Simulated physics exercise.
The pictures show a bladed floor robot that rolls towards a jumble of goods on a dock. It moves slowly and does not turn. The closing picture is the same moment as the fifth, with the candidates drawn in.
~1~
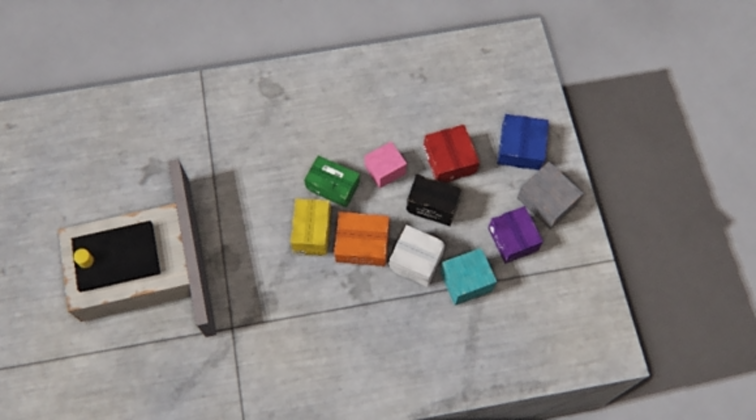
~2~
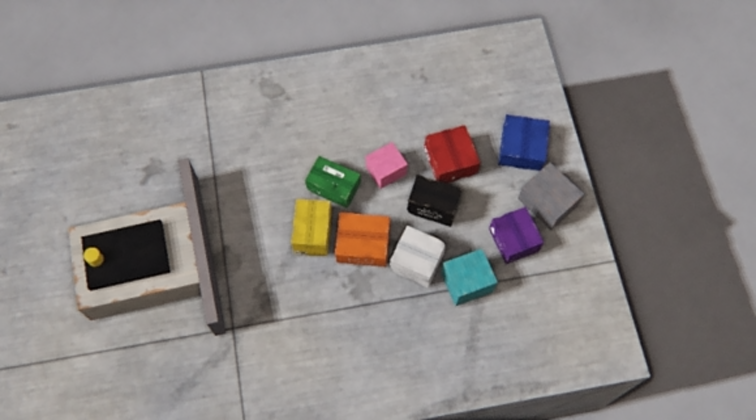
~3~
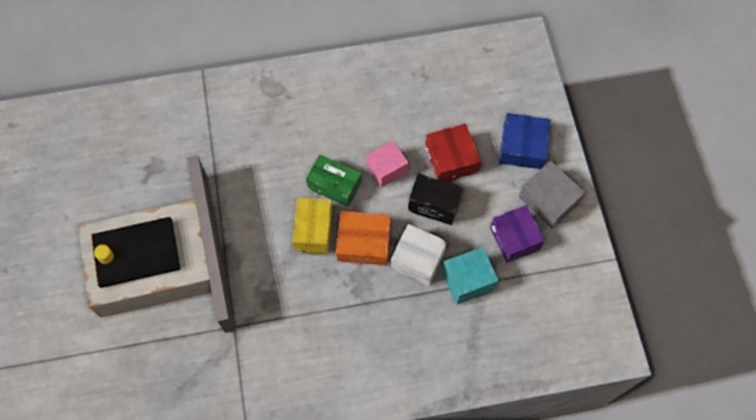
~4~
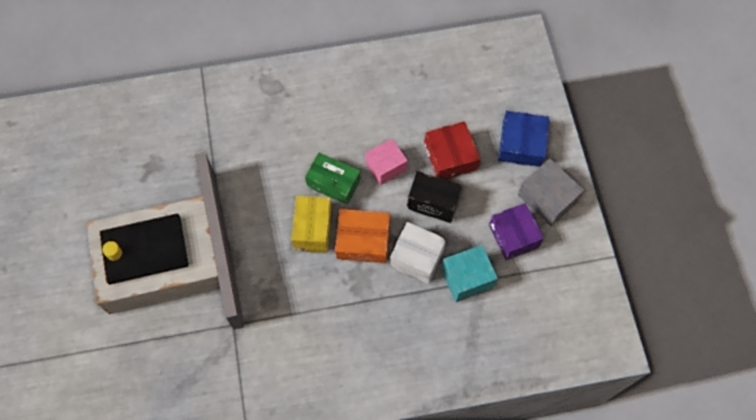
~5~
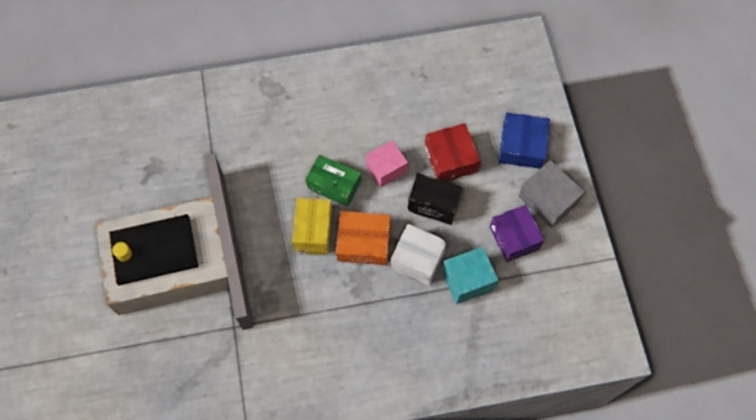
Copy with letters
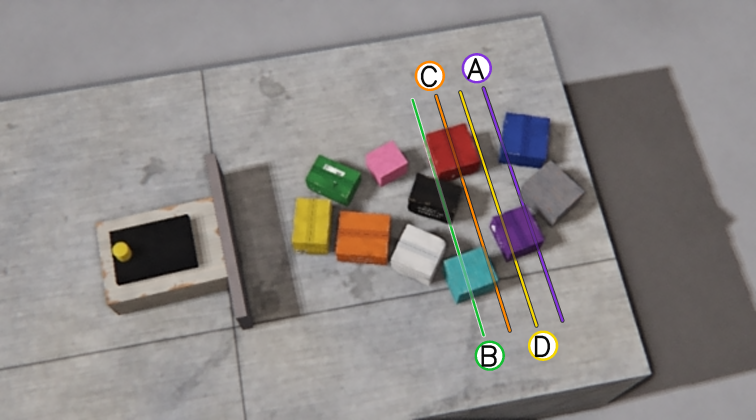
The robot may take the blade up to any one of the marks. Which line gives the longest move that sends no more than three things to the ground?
The farthest such stop is A.
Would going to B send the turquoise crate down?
By then, no.
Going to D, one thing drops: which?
The blue parcel goes over.
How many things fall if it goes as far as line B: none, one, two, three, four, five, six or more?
By then, none.
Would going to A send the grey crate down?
Yes.
On the copy, A at (521, 198); B at (446, 211); C at (471, 207); D at (496, 203).
On A. First, robot (270, 228); turquoise crate (484, 282); white box (438, 261).
Then, robot (379, 210); blue parcel (567, 132); red box (527, 144).
Finally, robot (461, 195); grey crate over the edge; red box over the edge; three fallen.
By contrast, B is within the limit but short; C is within the limit but short; D is within the limit but short.
